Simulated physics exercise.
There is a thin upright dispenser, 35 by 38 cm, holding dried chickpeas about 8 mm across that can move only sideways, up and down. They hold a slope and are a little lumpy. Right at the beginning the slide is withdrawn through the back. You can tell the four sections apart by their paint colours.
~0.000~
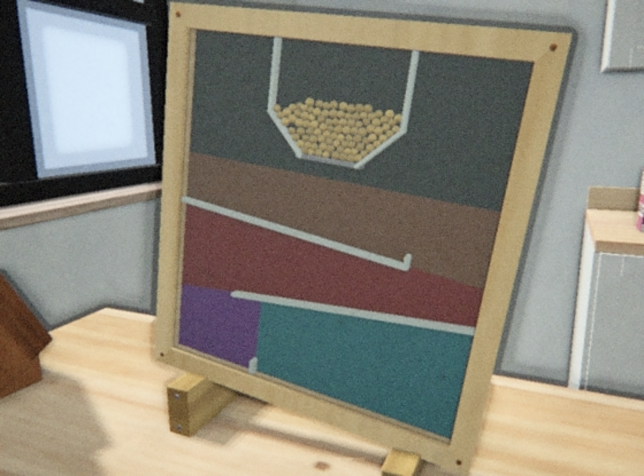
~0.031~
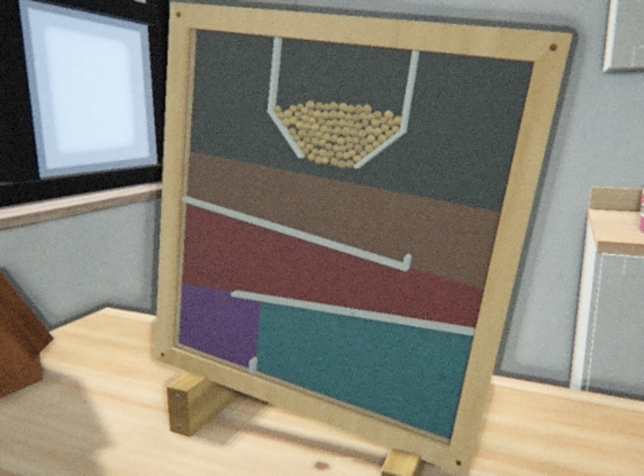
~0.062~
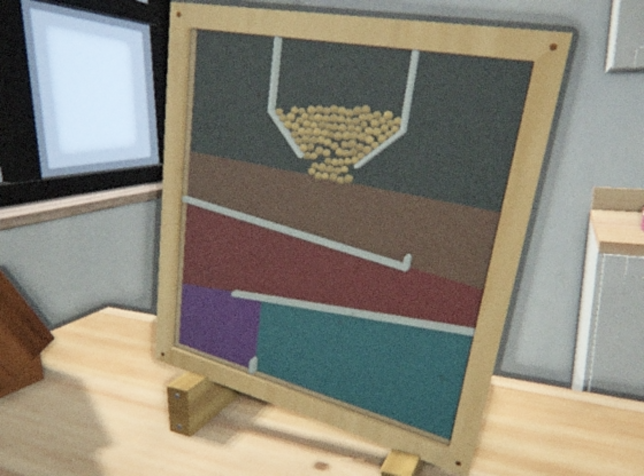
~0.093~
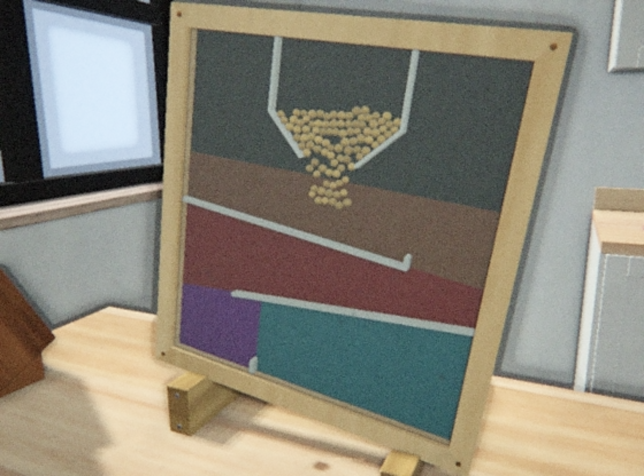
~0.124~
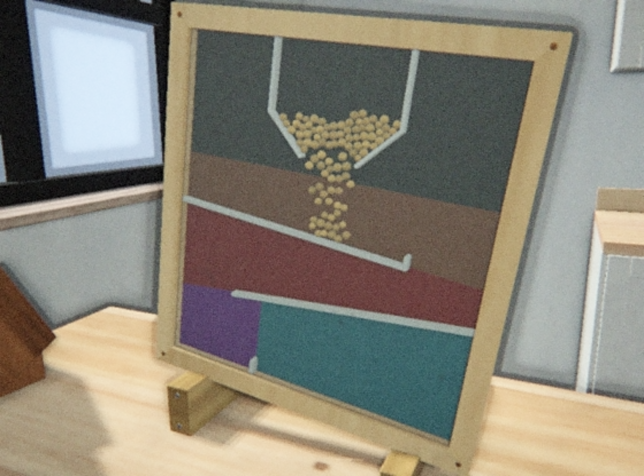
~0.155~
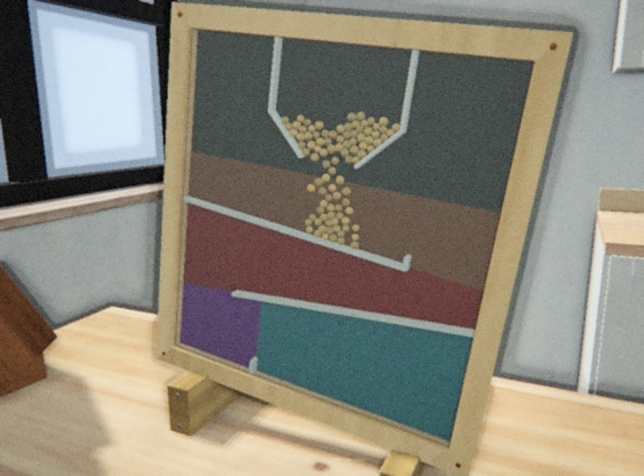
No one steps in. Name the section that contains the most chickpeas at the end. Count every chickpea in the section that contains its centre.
Most chickpeas: Brown.
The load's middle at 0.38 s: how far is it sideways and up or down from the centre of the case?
About 2 cm right and 1 cm above.
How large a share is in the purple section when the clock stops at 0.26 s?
The share there is close to 0 per cent.
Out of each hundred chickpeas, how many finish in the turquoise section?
Some 0 percent.
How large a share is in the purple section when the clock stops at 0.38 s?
Close to 0 % of the load.
After 0.26 s, the chickpeas' middle is 2 cm right of and 3 cm above the centre; brown 65 %.
After 0.38 s, the chickpeas' middle is 2 cm right of and 1 cm above the centre; brown 95 %.
After 0.60 s, the chickpeas' middle is 2 cm right of and level with the centre; red 5 %, brown 95 %.
At rest by 1.6 s, red 10 %, purple 0 %, turquoise 0 %, brown 90 %.
